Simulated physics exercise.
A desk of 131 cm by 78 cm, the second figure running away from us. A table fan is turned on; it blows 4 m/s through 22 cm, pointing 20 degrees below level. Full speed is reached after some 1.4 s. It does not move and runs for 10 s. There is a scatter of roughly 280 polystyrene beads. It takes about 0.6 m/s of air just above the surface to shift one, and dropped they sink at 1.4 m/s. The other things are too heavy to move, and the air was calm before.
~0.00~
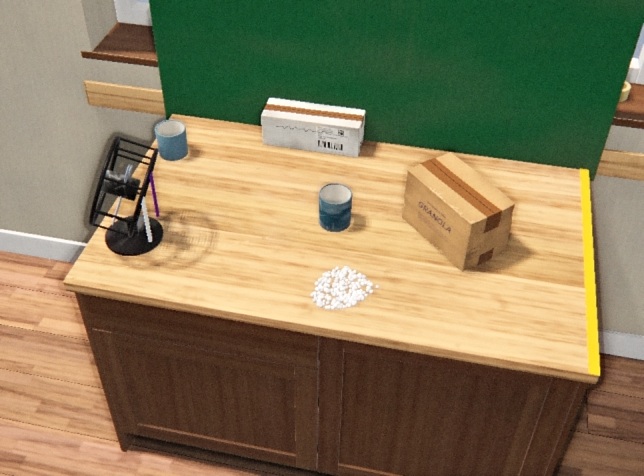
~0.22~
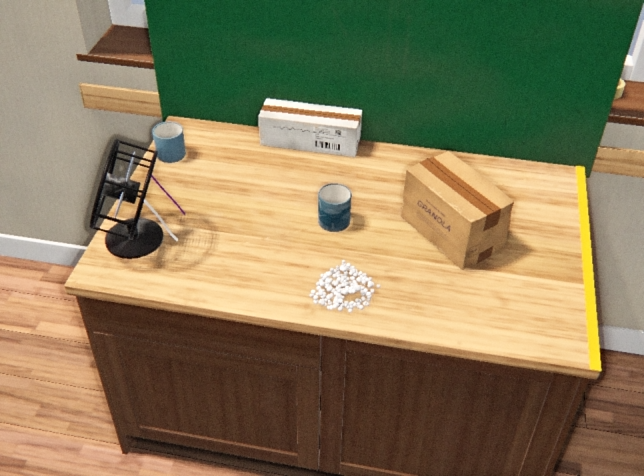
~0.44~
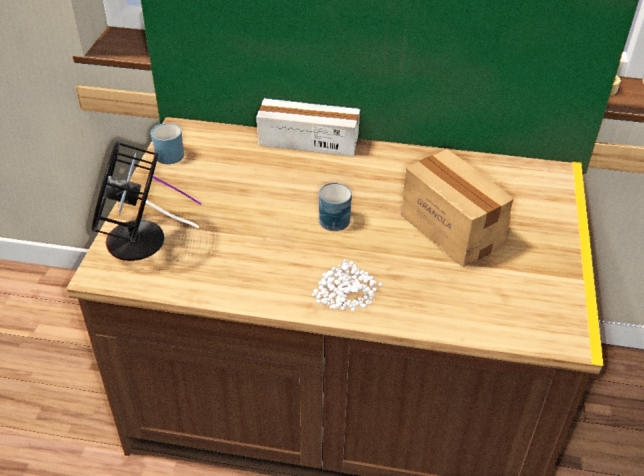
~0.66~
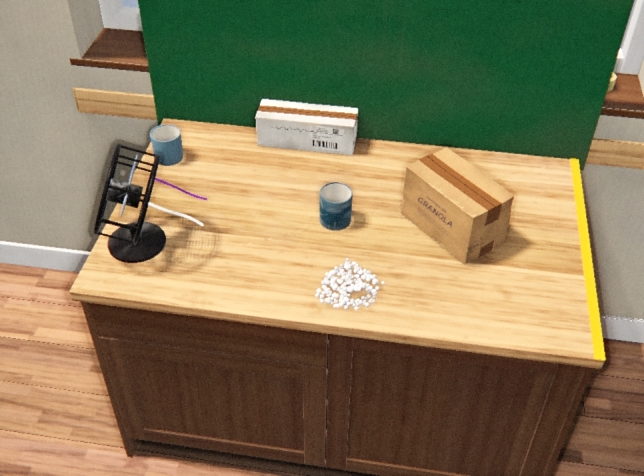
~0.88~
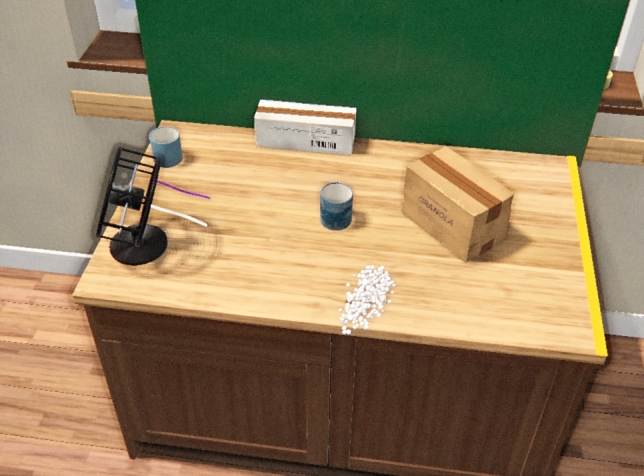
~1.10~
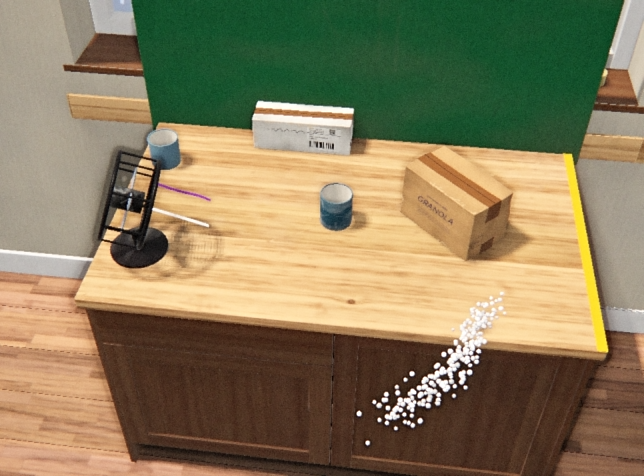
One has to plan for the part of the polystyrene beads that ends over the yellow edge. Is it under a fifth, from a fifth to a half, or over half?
The share over the yellow edge is not even a fifth.
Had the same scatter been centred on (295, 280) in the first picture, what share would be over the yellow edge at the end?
It would be near 1 %.
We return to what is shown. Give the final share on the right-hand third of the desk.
About 0 %.
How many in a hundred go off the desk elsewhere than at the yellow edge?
Some 100 per cent.
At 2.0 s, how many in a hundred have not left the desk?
Some 0 per cent.
After 2.0 s the count stands so, 2 % are over the yellow edge.
After 3.2 s the count stands so, 2 % are over the yellow edge.
After 5.5 s the count stands so, 2 % are over the yellow edge.
After 10.0 s, at the end, 2 % are over the yellow edge.
